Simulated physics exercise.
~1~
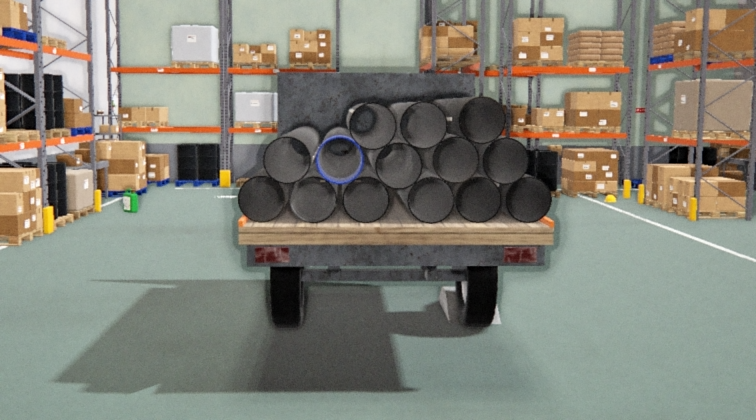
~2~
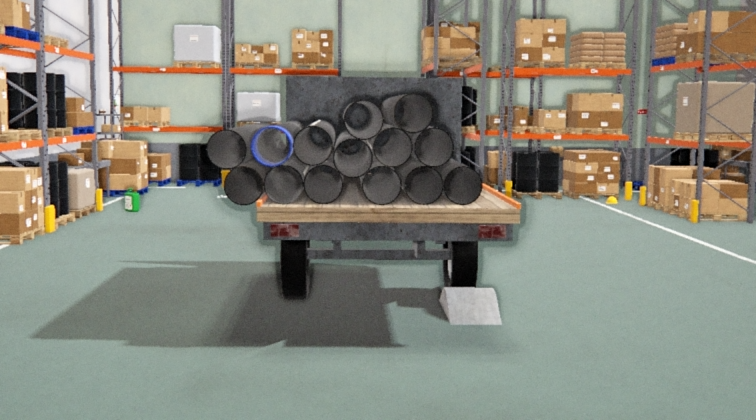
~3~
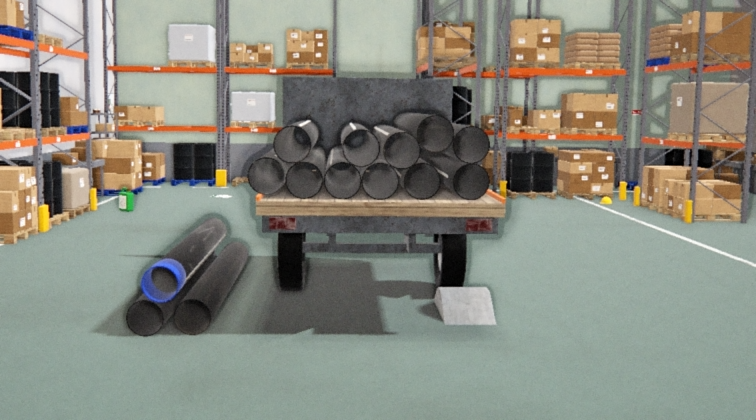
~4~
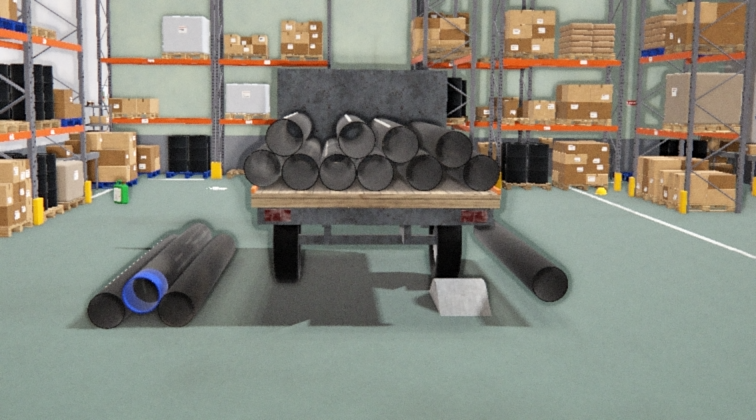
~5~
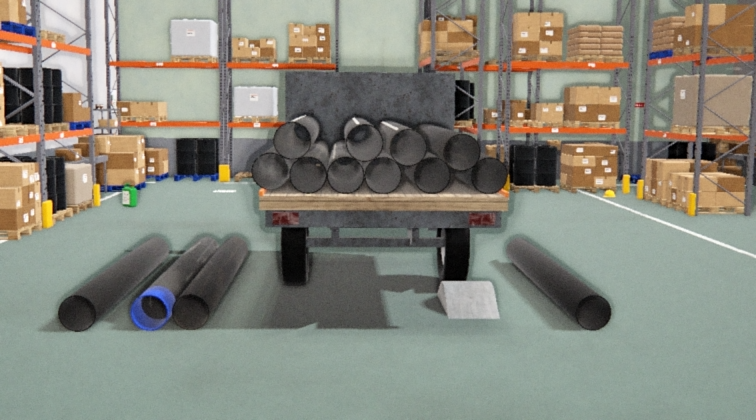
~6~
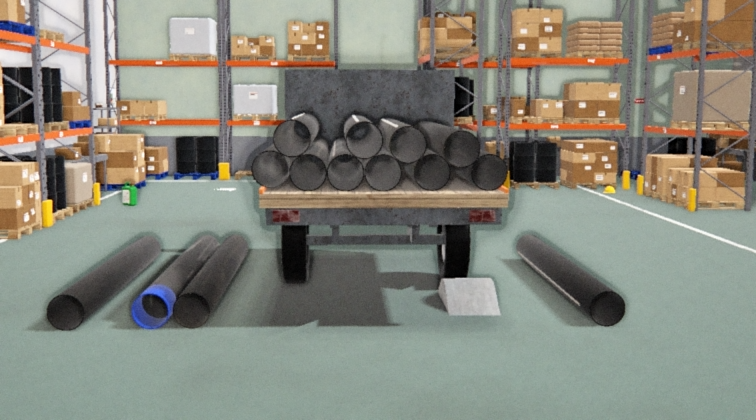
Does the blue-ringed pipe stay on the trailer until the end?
No, the blue-ringed pipe goes over the left edge of the trailer and ends up on the floor between two dark pipes.
